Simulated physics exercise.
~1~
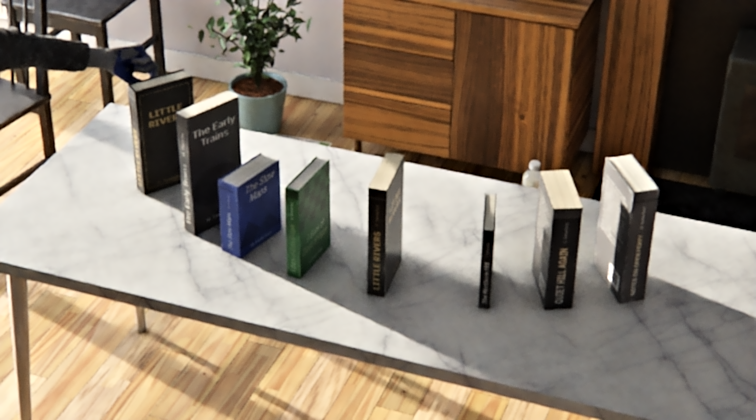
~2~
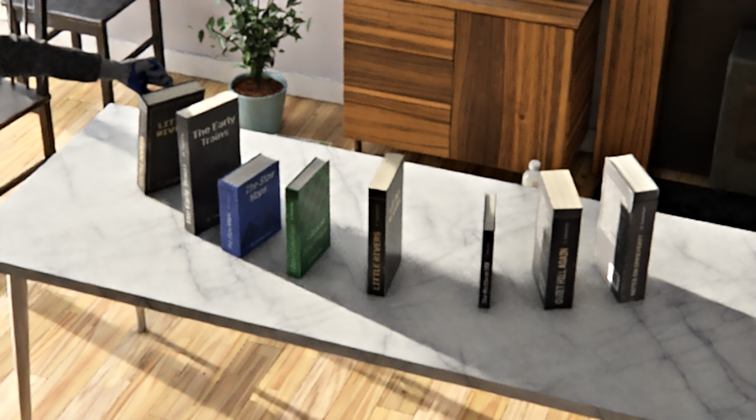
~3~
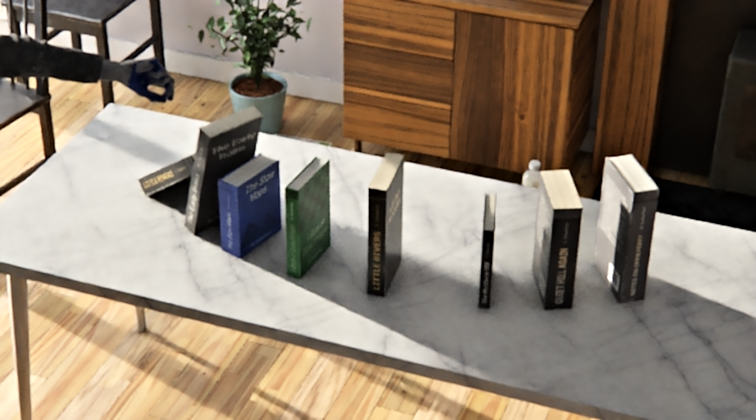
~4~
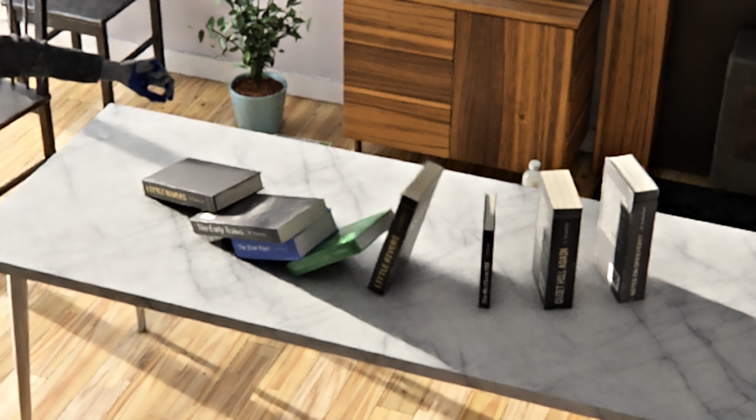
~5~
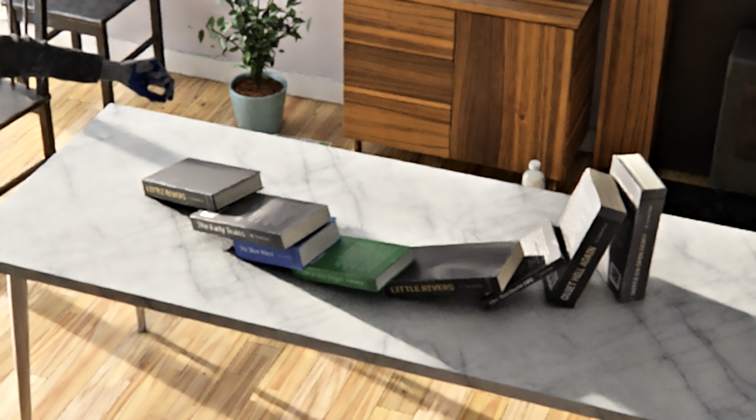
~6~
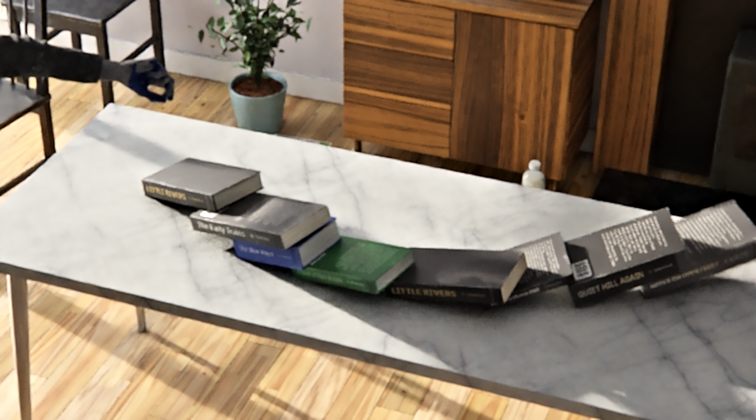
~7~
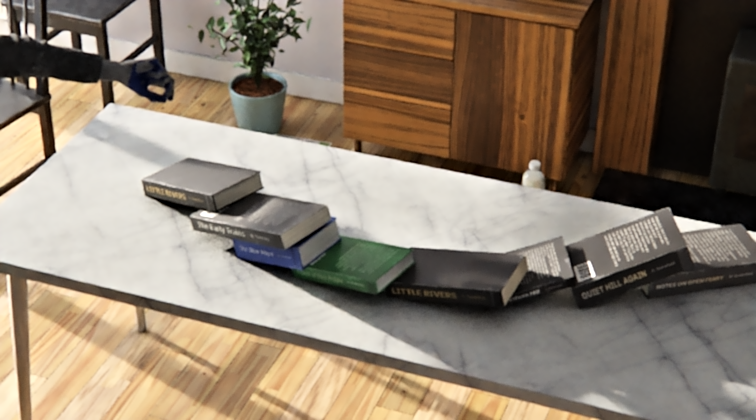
On a marble-topped table in a room with a wooden cabinet and a potted plant, a dark-gloved hand tips the leftmost of eight upright books, which topple rightward one after another, blue and green ones included, until all lie fallen in an overlapping, curving row.
